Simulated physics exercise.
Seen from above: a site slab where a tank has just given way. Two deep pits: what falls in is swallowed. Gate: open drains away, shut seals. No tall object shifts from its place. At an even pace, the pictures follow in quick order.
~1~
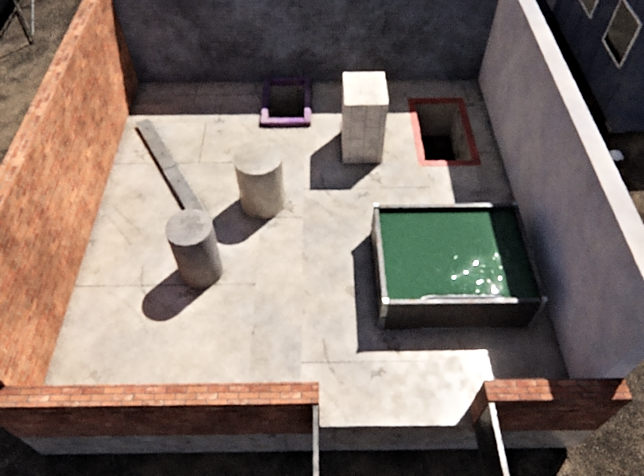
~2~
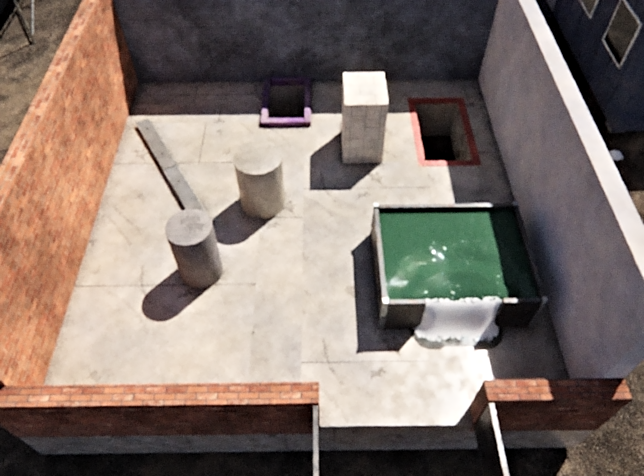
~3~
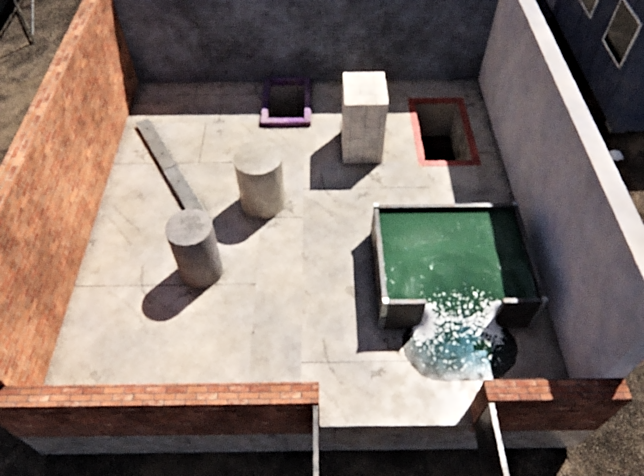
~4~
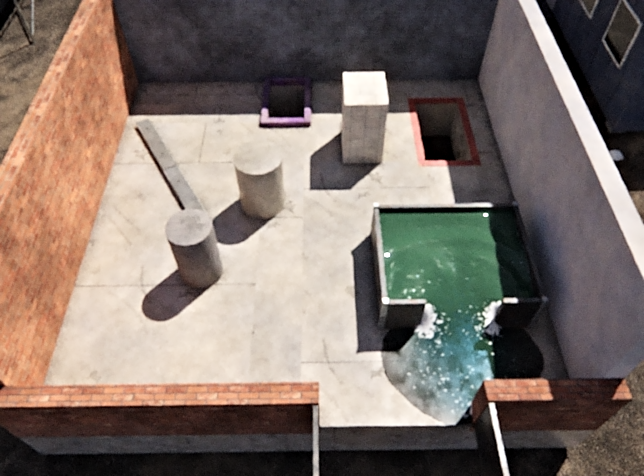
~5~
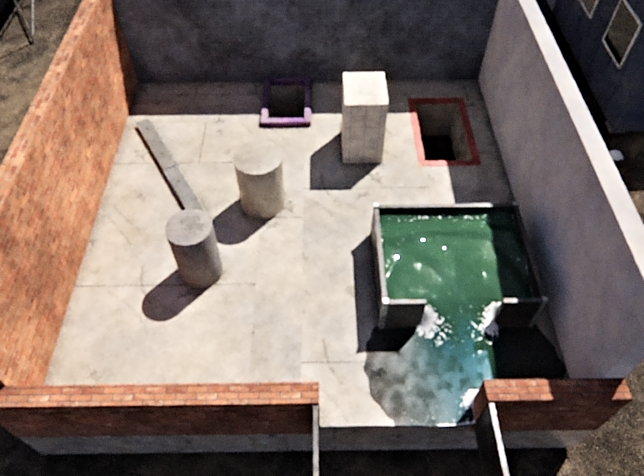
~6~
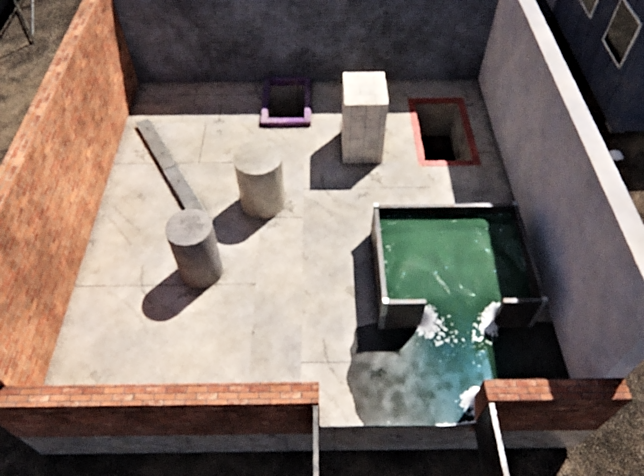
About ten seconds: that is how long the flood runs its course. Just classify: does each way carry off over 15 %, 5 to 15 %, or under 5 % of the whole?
The gate carries off over 15 %; the purple pit carries off under 5 %; the red pit carries off 5 to 15 %.
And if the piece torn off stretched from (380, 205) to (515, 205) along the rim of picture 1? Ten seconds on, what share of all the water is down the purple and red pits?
Purple 0 %, red 60 %.
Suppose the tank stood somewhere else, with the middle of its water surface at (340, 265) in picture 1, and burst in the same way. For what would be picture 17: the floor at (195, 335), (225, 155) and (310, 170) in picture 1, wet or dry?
Taking them as they were asked, they come out soaked, bone dry, bone dry.
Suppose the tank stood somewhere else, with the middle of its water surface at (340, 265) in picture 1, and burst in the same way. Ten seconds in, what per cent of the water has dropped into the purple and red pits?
Ten seconds on: Purple pit 0 percent, red pit 0 percent.
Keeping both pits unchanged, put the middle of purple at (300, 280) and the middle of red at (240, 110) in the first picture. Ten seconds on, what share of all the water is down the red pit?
Red: 2 %.
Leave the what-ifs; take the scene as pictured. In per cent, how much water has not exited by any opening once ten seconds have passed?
34 in a hundred.
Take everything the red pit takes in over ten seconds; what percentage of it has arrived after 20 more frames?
Some 15 in a hundred.
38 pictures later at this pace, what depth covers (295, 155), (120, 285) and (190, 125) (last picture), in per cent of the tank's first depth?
In order: About 0, 0 and 0 in a hundred.
A moment on, water covers 10 % of the floor; the gate 10 %, the purple pit 0 %, the red pit 0 %.
Next, water covers 10 % of the floor; the gate 21 %, the purple pit 0 %, the red pit 0 %.
Then, water covers 15 % of the floor; the gate 32 %, the purple pit 0 %, the red pit 1 %.
Later, water covers 20 % of the floor; the gate 47 %, the purple pit 0 %, the red pit 5 %.
In the end, water covers 20 % of the floor; the gate 58 %, the purple pit 0 %, the red pit 9 %.
